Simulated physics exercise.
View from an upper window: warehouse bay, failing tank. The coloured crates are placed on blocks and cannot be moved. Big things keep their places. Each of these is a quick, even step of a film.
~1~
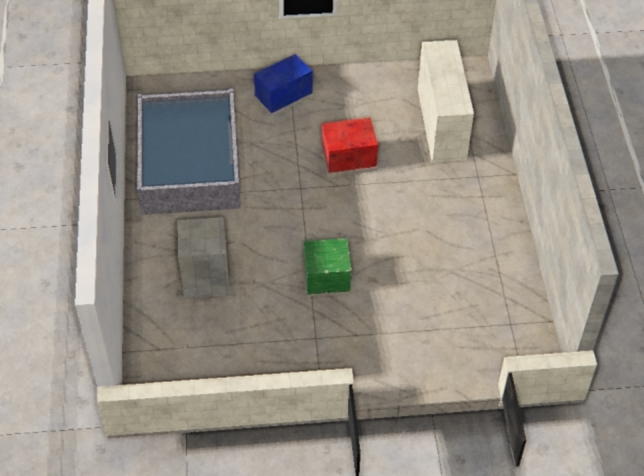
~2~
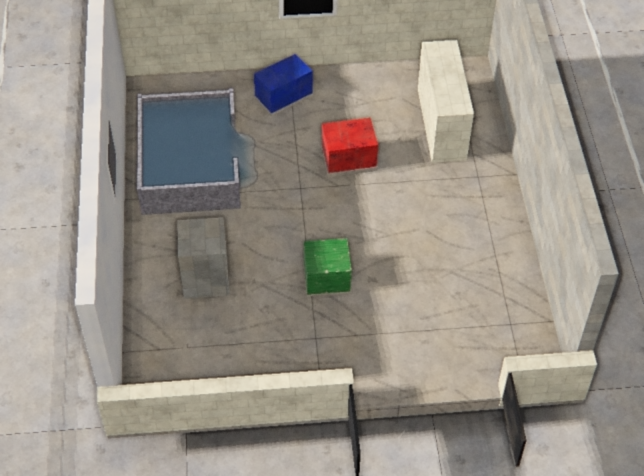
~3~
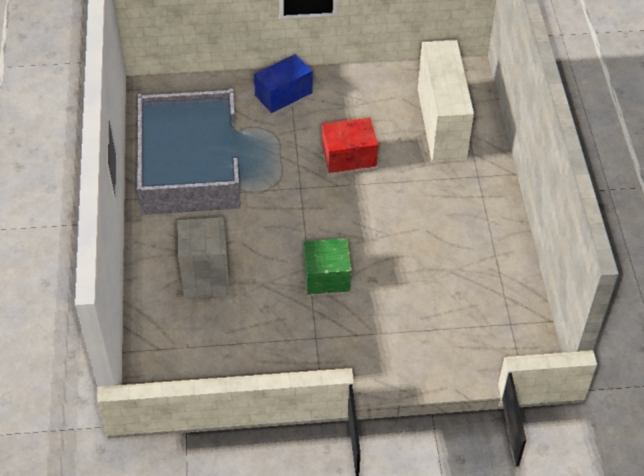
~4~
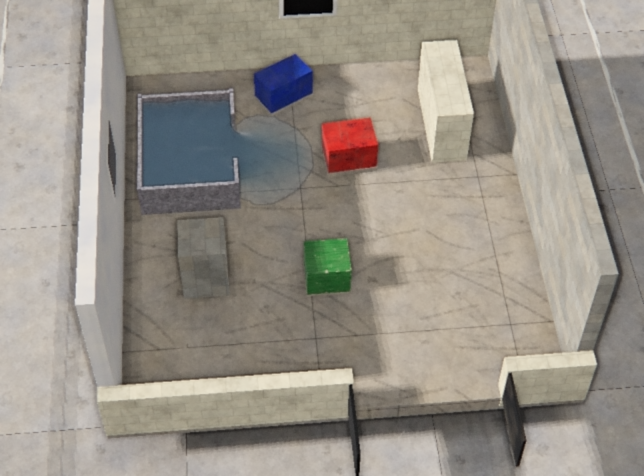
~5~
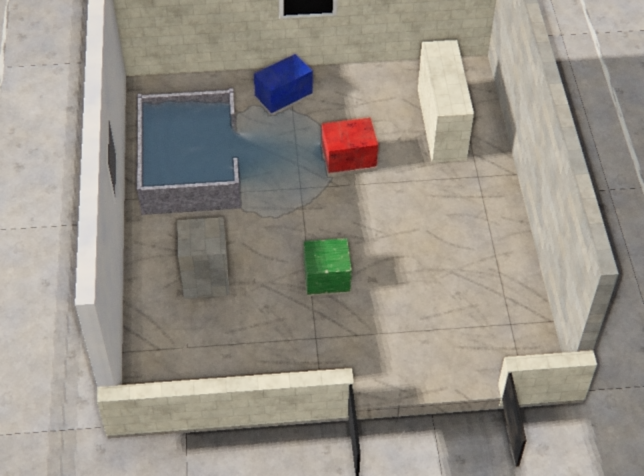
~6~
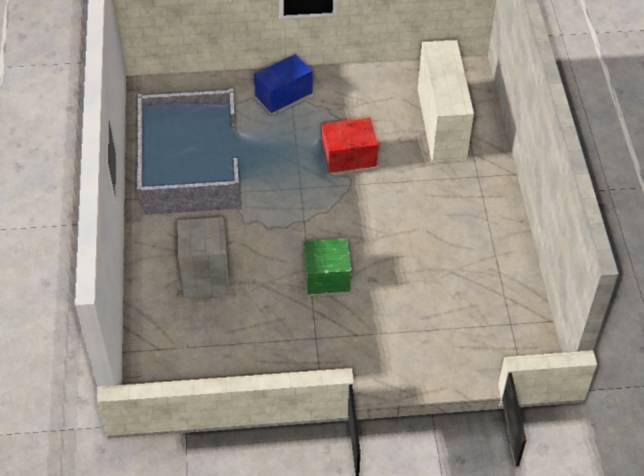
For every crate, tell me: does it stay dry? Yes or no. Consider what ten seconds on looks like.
Here is how it goes: The blue crate, no, it gets wet; the red crate, no, it gets wet; the green crate, no, it gets wet.
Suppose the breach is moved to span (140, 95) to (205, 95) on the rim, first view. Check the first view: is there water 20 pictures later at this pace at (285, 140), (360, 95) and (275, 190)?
Taking the points one after the other, they come out inundated, inundated and inundated.
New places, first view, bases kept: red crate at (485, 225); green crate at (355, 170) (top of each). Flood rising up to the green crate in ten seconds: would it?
As far as I can tell, the green crate is flooded.
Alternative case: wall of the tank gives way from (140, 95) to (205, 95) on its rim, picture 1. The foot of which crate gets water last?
That would be the crate marked green, reached last.
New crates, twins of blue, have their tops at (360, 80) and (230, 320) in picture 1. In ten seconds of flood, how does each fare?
Outcome, in listed order: Is inundated, is missed.
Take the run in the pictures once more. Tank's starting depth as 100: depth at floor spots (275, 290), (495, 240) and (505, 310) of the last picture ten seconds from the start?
2, 8 and 12 in a hundred, in turn.
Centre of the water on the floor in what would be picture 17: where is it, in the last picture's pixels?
Point: (263, 162).
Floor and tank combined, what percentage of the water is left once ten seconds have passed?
That comes to around 88 in a hundred.
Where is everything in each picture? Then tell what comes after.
The tank at (187, 142) is whole and still, in the first frame.
The front is at (241, 137), out from the gap at (234, 154), in the second frame.
The front is at (269, 135), out from the gap at (234, 155), in the third frame.
Water pours out at (234, 155) and has run to (307, 169), in the fourth frame.
Water pours out at (234, 155) and has run to a hidden place, in the fifth frame.
Water pours out at (234, 154) and has run to a hidden place, in the sixth frame.
A moment on, water covers 20 % of the floor; the blue crate water round its plinth, the red crate water round its plinth, the green crate not reached.
Next, water covers 35 % of the floor; the blue crate water round its plinth, the red crate water round its plinth, the green crate water round its plinth.
Then, water covers 55 % of the floor; the blue crate water round its plinth, the red crate water round its plinth, the green crate water round its plinth.
Later, water covers 65 % of the floor; the blue crate water round its plinth, the red crate water round its plinth, the green crate water round its plinth.
In the end, water covers 80 % of the floor; the blue crate was topped, the red crate was topped, the green crate was topped.
